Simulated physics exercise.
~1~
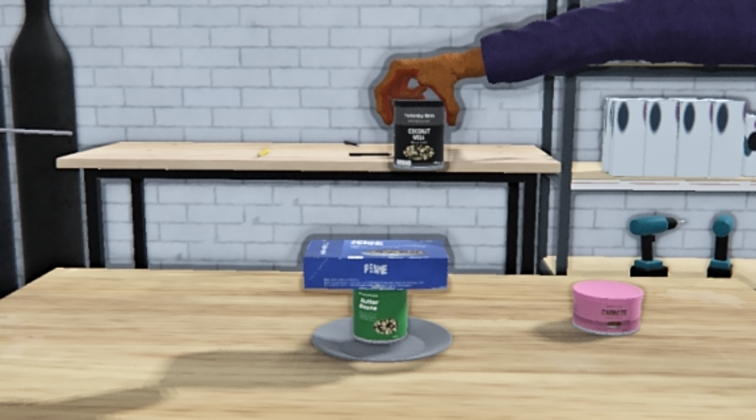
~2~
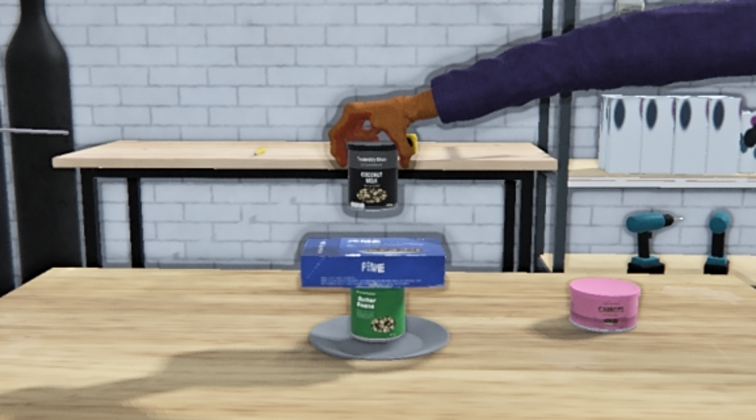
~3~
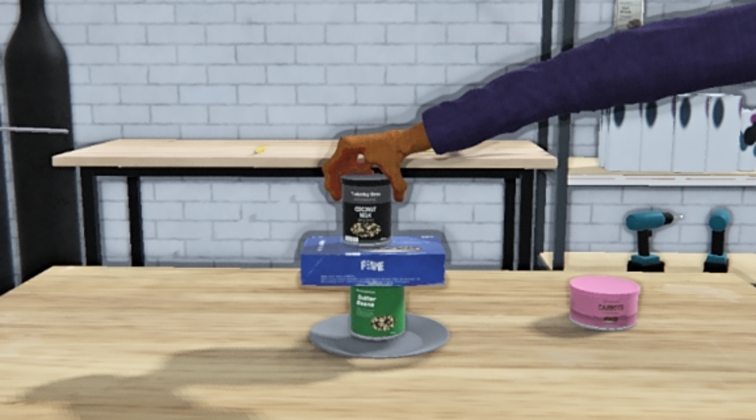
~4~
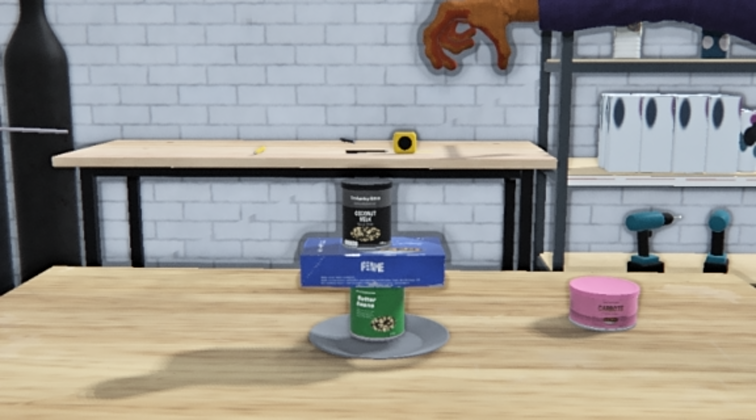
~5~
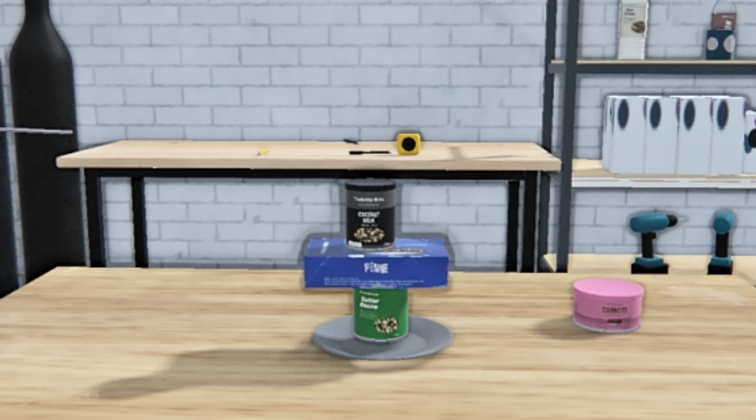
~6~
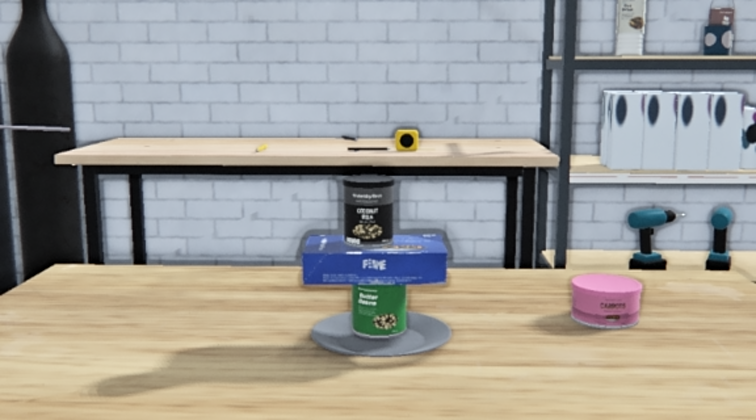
A hand lowers a black can onto a blue packet, lets go, and the pile stands.
